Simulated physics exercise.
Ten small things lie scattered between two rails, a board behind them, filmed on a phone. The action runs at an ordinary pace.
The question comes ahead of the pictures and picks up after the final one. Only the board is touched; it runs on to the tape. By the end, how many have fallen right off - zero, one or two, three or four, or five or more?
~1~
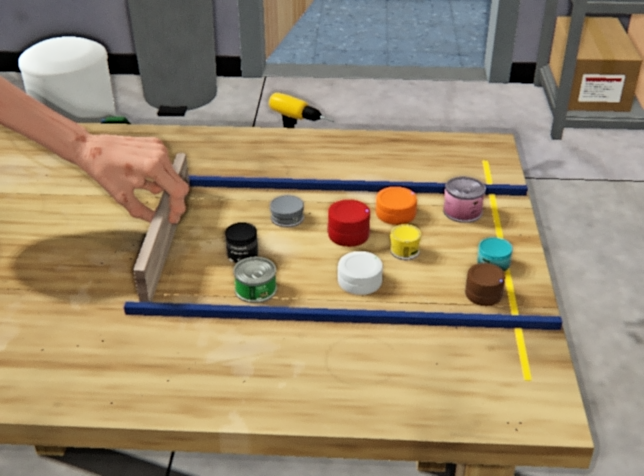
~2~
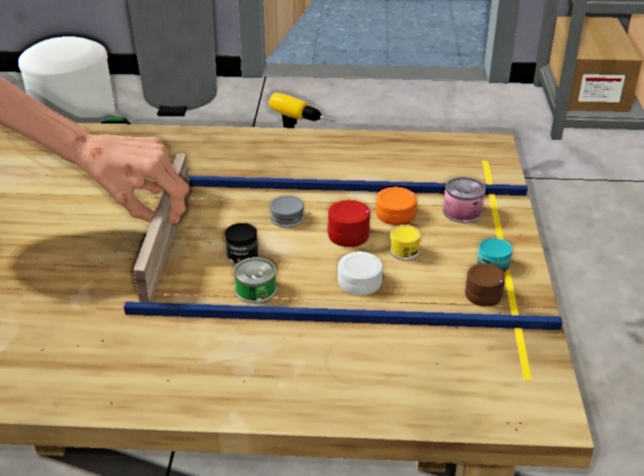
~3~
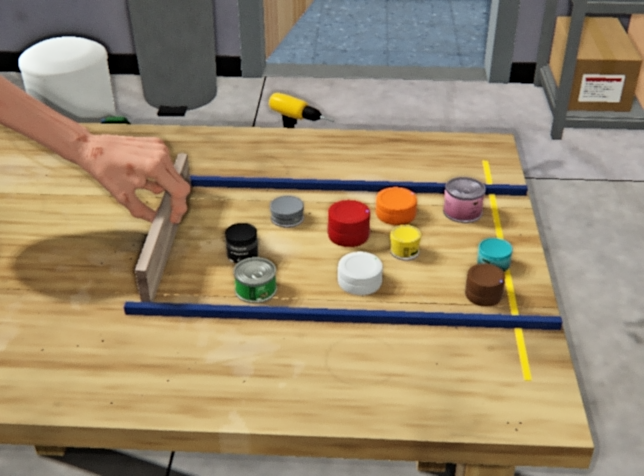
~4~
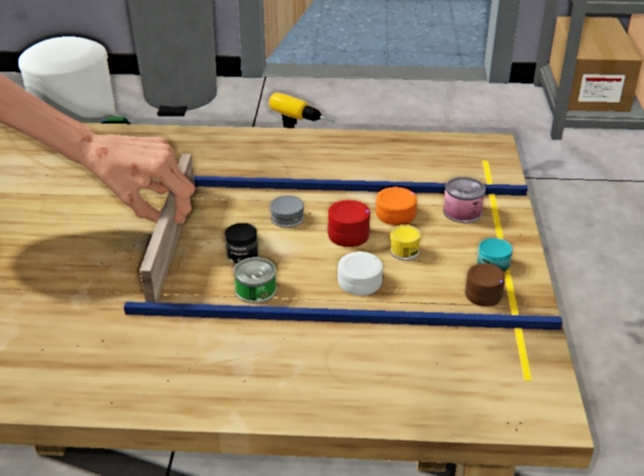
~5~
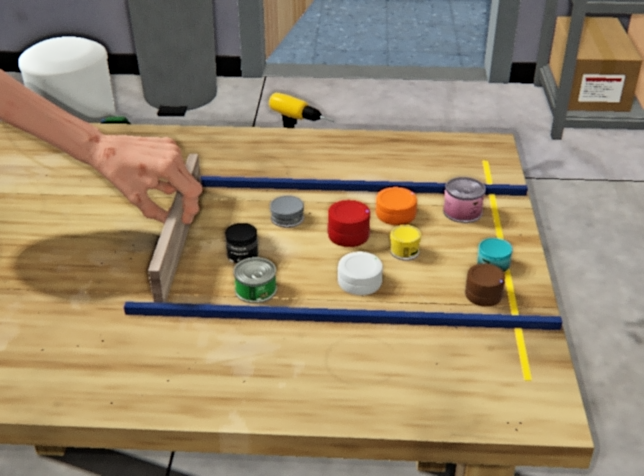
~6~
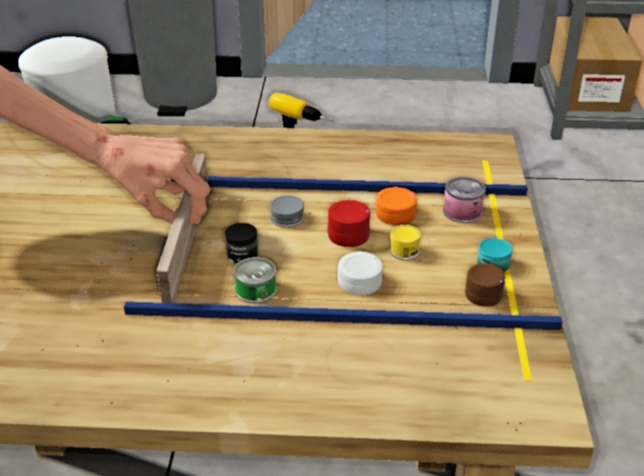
Most likely the sweep will knock off at least five.
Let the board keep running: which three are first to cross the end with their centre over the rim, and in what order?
It runs the pink pot, the turquoise tub, and lastly the brown lid.
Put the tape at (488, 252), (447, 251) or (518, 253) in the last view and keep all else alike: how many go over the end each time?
Try 1: 2; try 2: 0; try 3: 6.
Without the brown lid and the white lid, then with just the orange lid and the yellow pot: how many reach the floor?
In the first try 4, in the other 4.
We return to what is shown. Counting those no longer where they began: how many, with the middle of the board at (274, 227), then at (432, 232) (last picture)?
The count reaches 3 first and 10 second.
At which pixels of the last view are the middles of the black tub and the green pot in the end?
They end up close to (523, 253) and (535, 293).
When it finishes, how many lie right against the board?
It ends up touching 4.
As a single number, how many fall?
I count 6 in all.
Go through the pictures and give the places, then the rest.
In the first picture, turquoise tub (495, 255); brown lid (485, 284); pink pot (464, 200); board (165, 224); tape (503, 252).
In the second picture, brown lid (485, 285); grey pot (287, 212).
In the third picture, pink pot (464, 200); black tub (242, 244).
In the fourth picture, turquoise tub (495, 256); red lid (349, 223).
In the fifth picture, brown lid (485, 285); board (178, 224).
In the sixth picture, turquoise tub (495, 256); brown lid (485, 285); pink pot (464, 200); board (186, 224); tape (503, 252).
Soon after, none off yet; turquoise tub at rest near (495, 256); brown lid at rest near (485, 285); pink pot at rest near (464, 200).
At rest, the number that fall off is five or more; fallen, white lid, orange lid, yellow pot, pink pot, brown lid and turquoise tub.
